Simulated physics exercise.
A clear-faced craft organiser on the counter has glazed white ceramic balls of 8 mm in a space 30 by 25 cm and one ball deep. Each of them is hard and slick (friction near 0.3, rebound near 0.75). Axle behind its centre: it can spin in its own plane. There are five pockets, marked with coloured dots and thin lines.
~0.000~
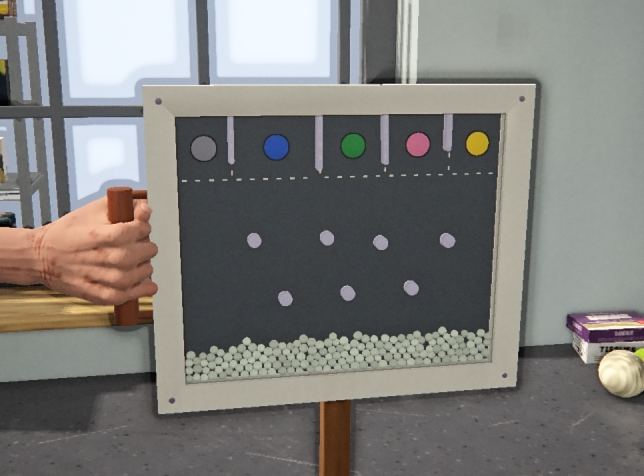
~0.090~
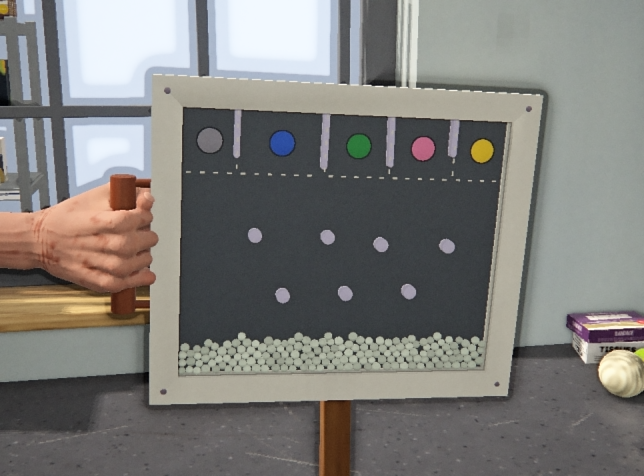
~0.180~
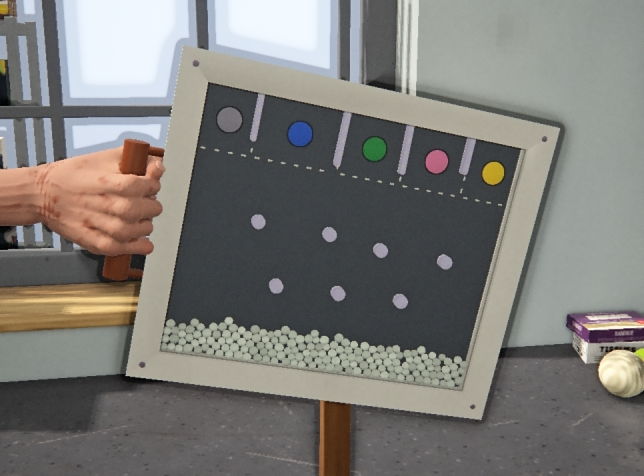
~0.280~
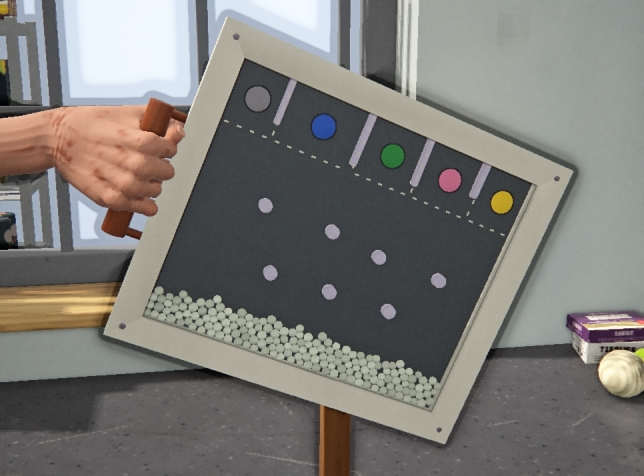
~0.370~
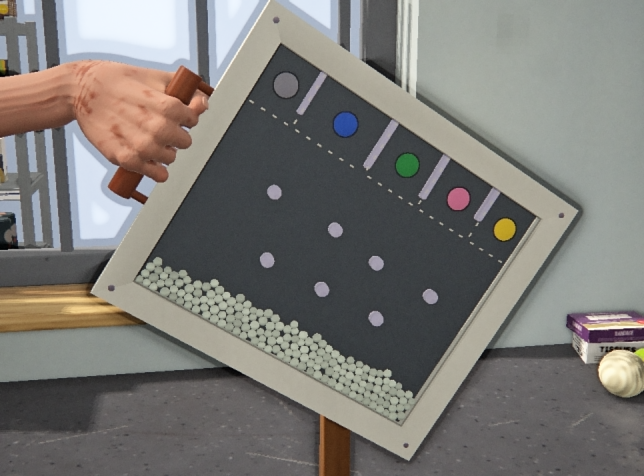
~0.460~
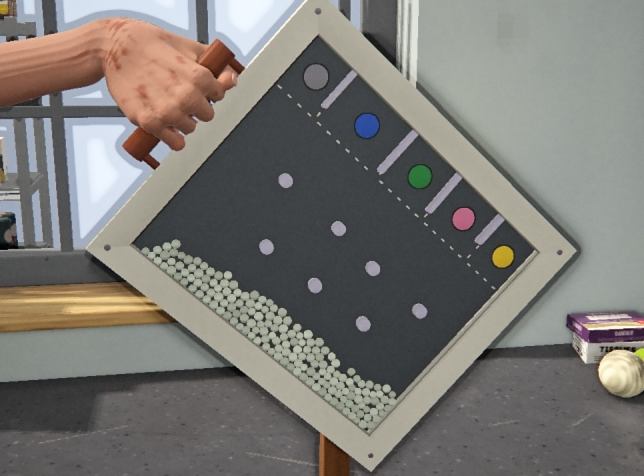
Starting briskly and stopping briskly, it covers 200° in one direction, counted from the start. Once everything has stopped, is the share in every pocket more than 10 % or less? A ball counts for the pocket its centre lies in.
Pink - more, blue - less, green - more, yellow - more, grey - less.
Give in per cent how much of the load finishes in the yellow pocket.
About 30 per cent.
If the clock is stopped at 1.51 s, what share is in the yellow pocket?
Reading: Around 30 per cent of the load.
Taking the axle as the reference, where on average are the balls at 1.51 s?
The middle sits around 11 cm left of it and 7 cm below it.
After 0.99 s, it stands 101° clockwise; yellow 10 %.
After 1.51 s, it stands 158° clockwise; pink 5 %, yellow 30 %.
After 1.96 s, it has come round 200° clockwise; pink 30 %, green 10 %, yellow 30 %.
At rest by 3.4 s, it has come round 200° clockwise; pink 30 %, blue 5 %, green 30 %, yellow 30 %, grey 0 %, elsewhere 10 %.
